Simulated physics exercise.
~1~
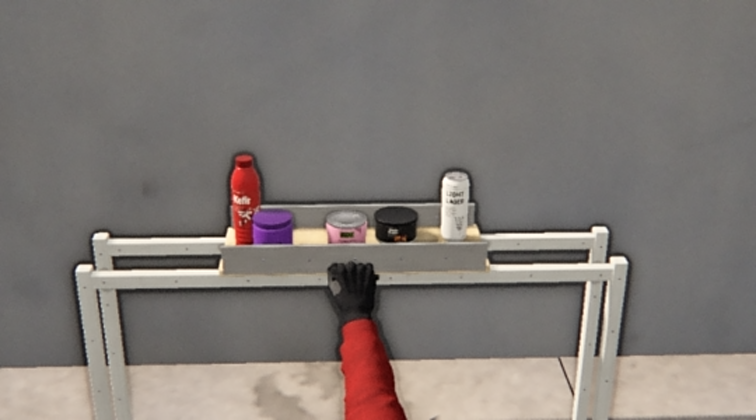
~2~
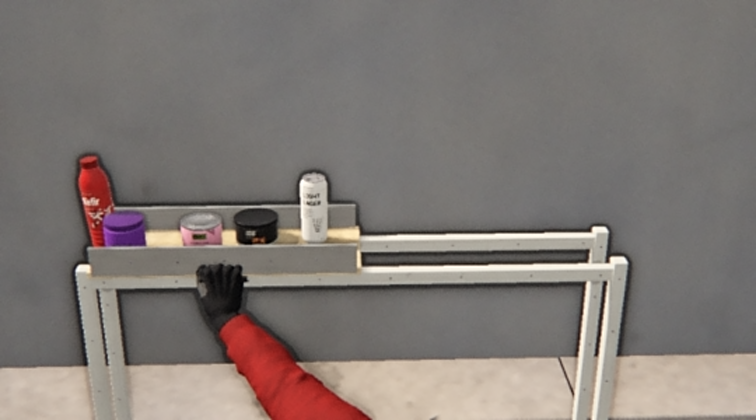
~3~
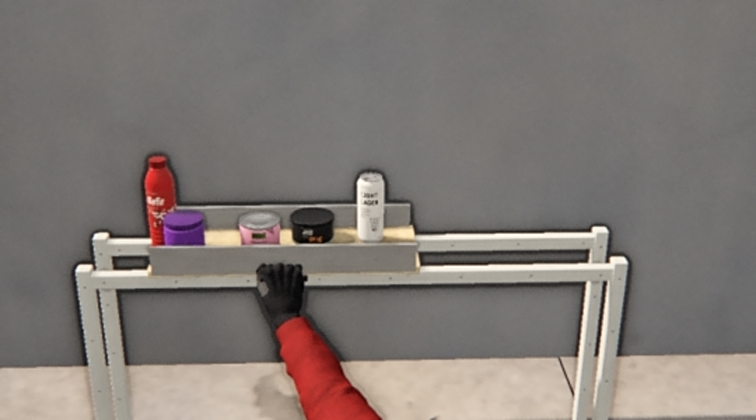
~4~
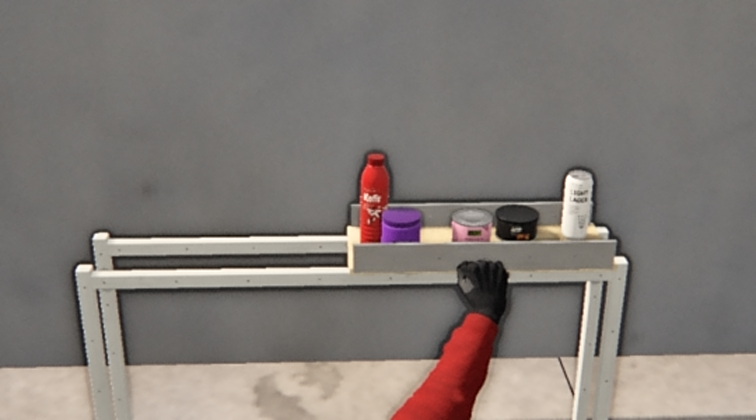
A gloved hand in a red sleeve slid a tray holding a red bottle, a white can and three small tubs left along a white frame, then partway back and on to the right end, with everything still upright on it.
